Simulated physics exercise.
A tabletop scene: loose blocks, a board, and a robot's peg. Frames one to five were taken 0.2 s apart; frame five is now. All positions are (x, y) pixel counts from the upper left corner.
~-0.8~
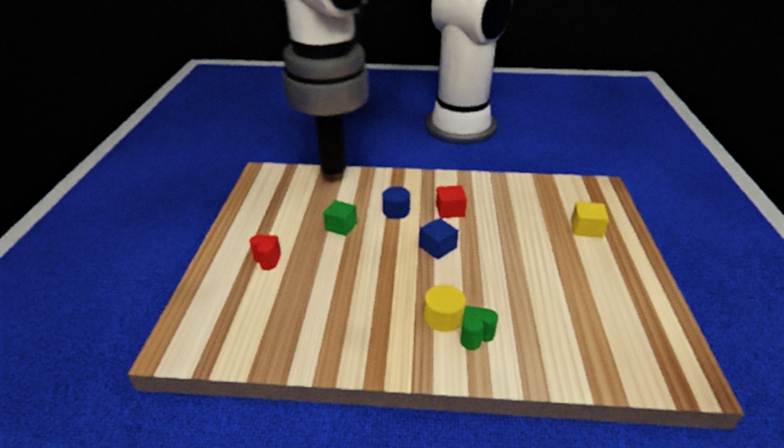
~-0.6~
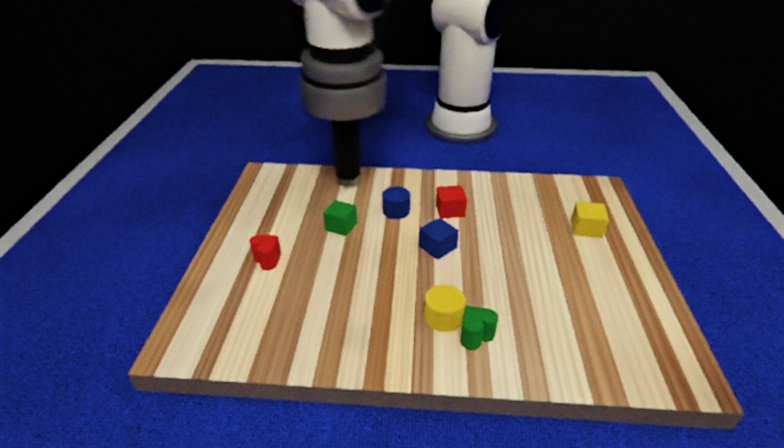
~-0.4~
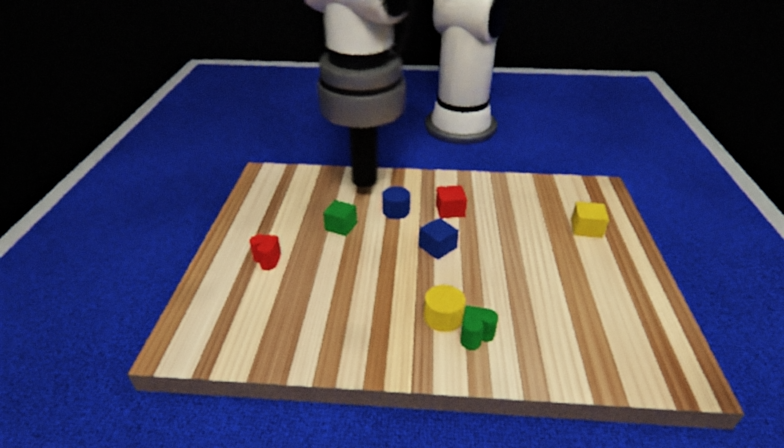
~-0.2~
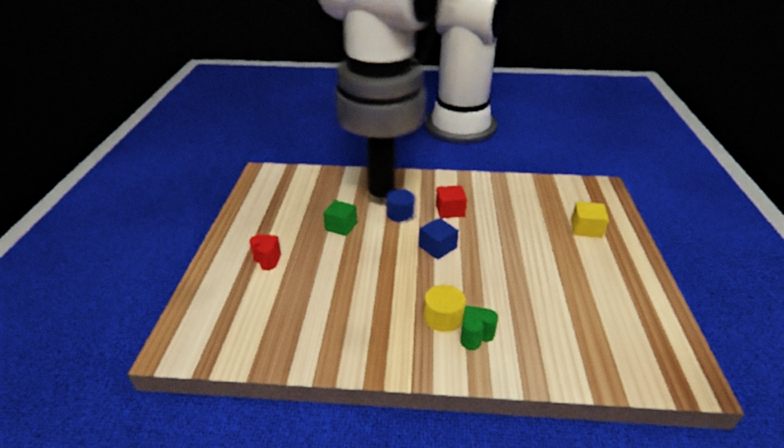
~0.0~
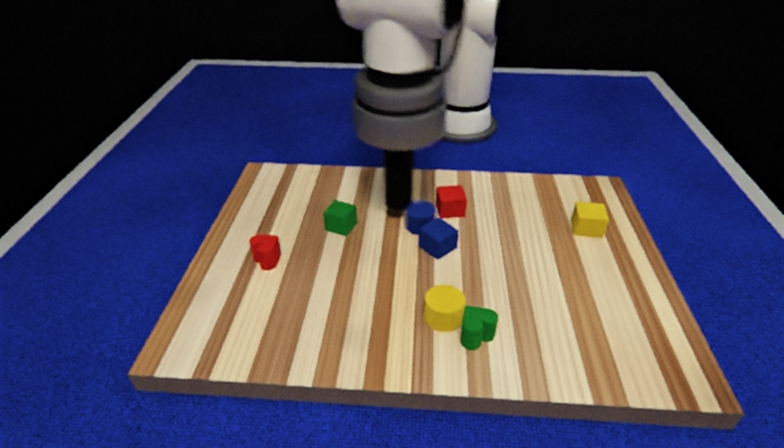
The robot's dark peg moved right and toward the viewer across the wooden board, then pushed the round blue block over beside the blue cube, while the other blocks stayed still.
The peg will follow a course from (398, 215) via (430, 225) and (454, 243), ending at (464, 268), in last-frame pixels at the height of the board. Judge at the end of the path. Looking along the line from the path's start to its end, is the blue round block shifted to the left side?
Short answer: Yes.
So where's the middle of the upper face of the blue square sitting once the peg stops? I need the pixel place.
Close to (460, 274).
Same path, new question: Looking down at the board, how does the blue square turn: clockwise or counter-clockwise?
Looking down: Clockwise.
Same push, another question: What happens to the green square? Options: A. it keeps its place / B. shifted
I choose A.
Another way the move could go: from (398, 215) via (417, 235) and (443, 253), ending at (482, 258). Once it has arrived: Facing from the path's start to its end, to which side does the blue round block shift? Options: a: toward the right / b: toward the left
It's b.
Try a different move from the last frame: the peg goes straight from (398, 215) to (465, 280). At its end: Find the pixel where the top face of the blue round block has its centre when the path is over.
It ends at (462, 223).
The first path, step by step. One third of the way, peg at (431, 213); blue round block at (455, 220); blue square at (452, 239), turned 60° clockwise.
Two thirds of the way, peg at (455, 231); blue round block at (484, 235); blue square at (456, 247), turned 80° clockwise.
At the end, peg at (465, 255); green square not moved; blue round block at (496, 243); blue square at (460, 274), turned 90° clockwise; red square not moved.
